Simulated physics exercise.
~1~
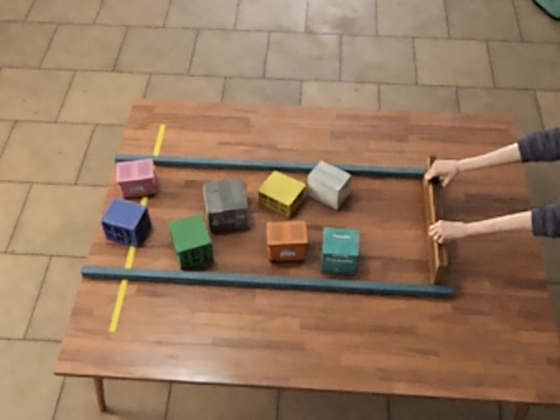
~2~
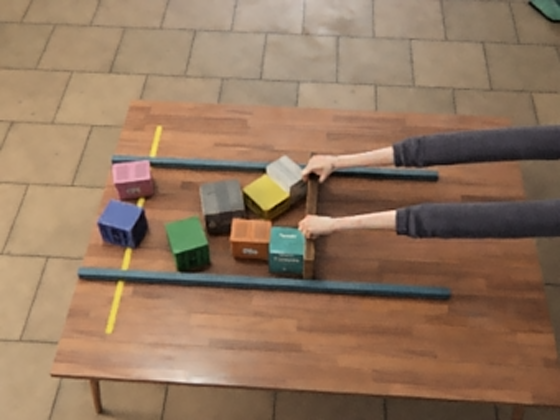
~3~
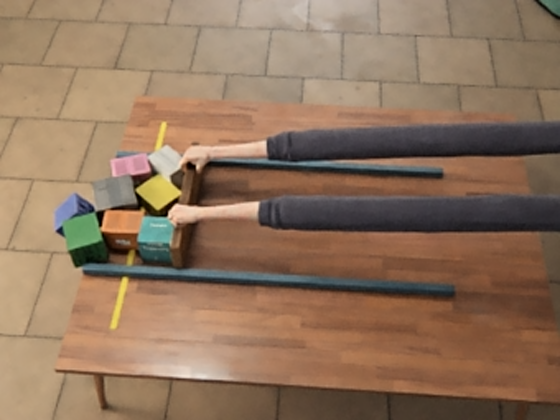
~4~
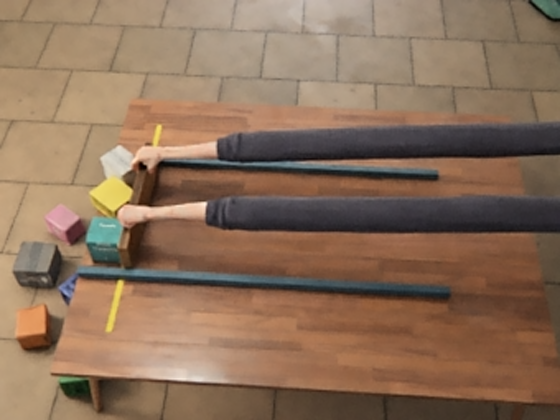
At the start, eight coloured boxes sit spread out between two blue rails on a wooden table, while two hands hold a wooden plank upright at the right. The hands push the plank left, and it gathers the turquoise, orange, white and yellow boxes towards the grey one. As the arms reach farther, the whole group bunches up and crowds over the yellow tape at the left edge. Finally the plank stops near the tape, and the orange, grey, green, blue and pink boxes have dropped off, while the turquoise, yellow and white ones remain against the plank.
